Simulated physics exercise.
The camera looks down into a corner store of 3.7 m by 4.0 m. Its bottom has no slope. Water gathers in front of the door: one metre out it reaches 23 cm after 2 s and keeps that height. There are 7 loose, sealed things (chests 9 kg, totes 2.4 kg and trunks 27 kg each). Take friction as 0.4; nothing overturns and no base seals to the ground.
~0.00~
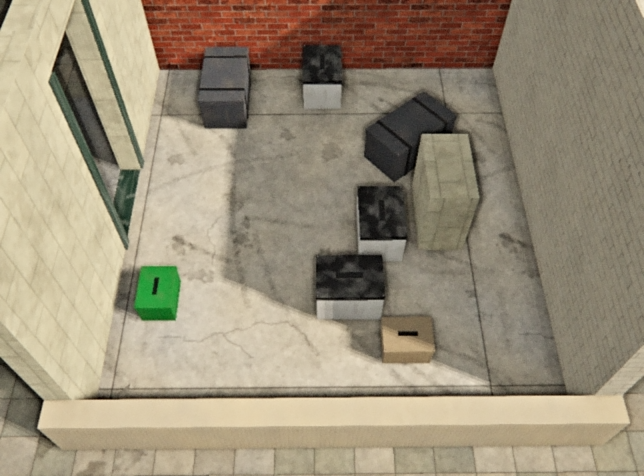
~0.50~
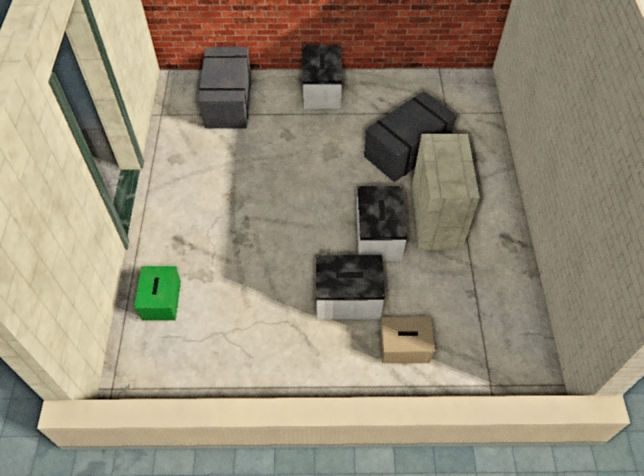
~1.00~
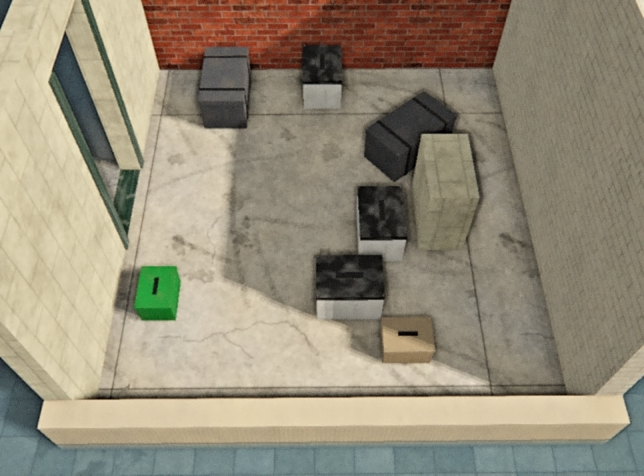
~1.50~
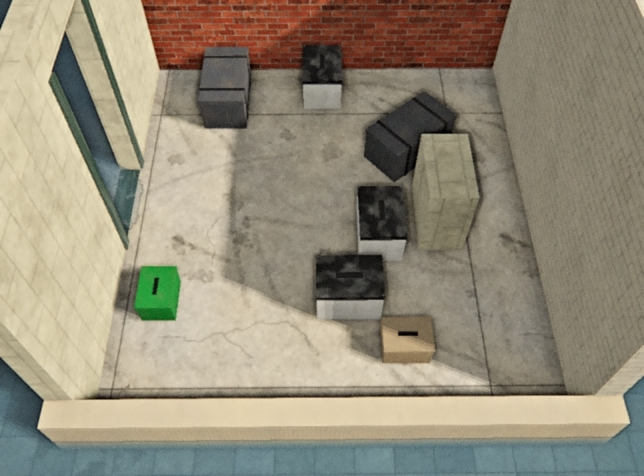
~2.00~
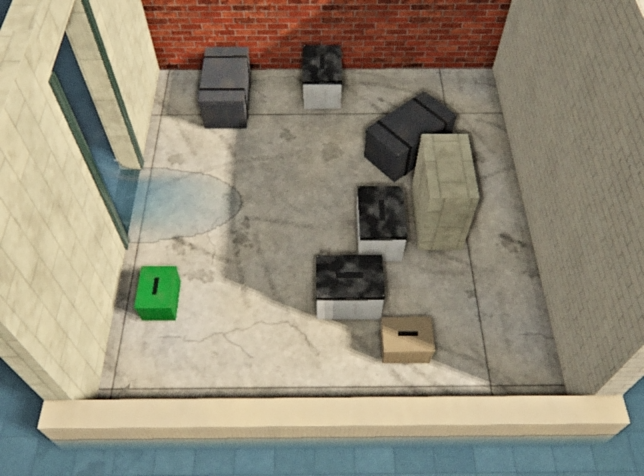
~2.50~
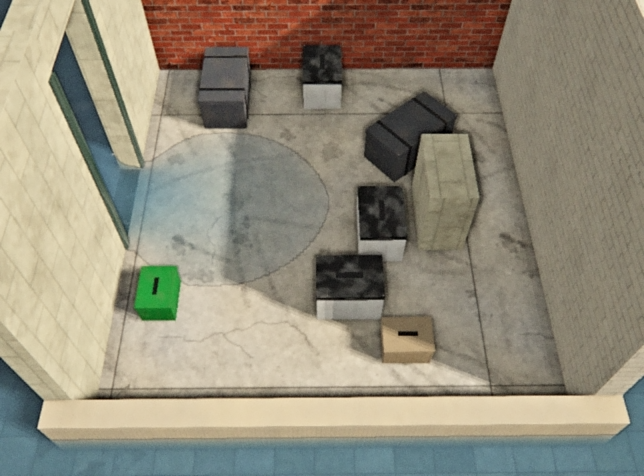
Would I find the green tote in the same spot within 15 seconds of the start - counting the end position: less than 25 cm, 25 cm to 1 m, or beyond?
The green tote slides a little.
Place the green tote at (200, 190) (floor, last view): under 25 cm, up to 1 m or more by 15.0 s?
It travels far.
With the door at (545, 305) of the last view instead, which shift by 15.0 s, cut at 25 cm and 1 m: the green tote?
In that case the green tote ends far away.
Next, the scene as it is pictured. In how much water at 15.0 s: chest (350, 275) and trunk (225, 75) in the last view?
Roughly 9 and 10 cm.
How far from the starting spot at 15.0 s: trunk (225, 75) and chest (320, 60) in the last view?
In that order: 80 cm, 60 cm.
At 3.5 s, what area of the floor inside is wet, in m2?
Some 7.0 m2.
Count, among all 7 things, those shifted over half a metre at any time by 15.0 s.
I count 7.
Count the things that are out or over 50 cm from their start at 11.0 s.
By then 5.
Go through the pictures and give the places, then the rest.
In the first picture, the green tote at (156, 286) rests on the ground; 0.0 m2 under water; 0 of 7 have shifted.
In the second picture, the green tote at (156, 286) rests on the ground; water covers 0.0 m2; 0 of 7 have shifted.
In the third picture, the green tote at (156, 286), on the bottom; 0.0 m2 under water; 0 of 7 have shifted.
In the fourth picture, the green tote at (156, 286), on the bottom; water covers 0.0 m2; 0 of 7 have shifted.
In the fifth picture, the green tote at (156, 286), on the bottom; 0.6 m2 under water; 0 of 7 have shifted.
In the sixth picture, the green tote at (156, 286) rests on the ground; water covers 2.5 m2; 0 of 7 have shifted.
After 3.5 s the green tote is near (156, 287), 0.0 m from its start, aground; 1 afloat.
After 6.8 s the green tote is near (155, 288), 0.0 m from its start, aground; 4 afloat.
After 11.0 s the green tote is near (227, 291), 0.6 m from its start, afloat; 6 afloat.
After 15.0 s the green tote is near (234, 282), 0.7 m from its start, afloat; 7 afloat.
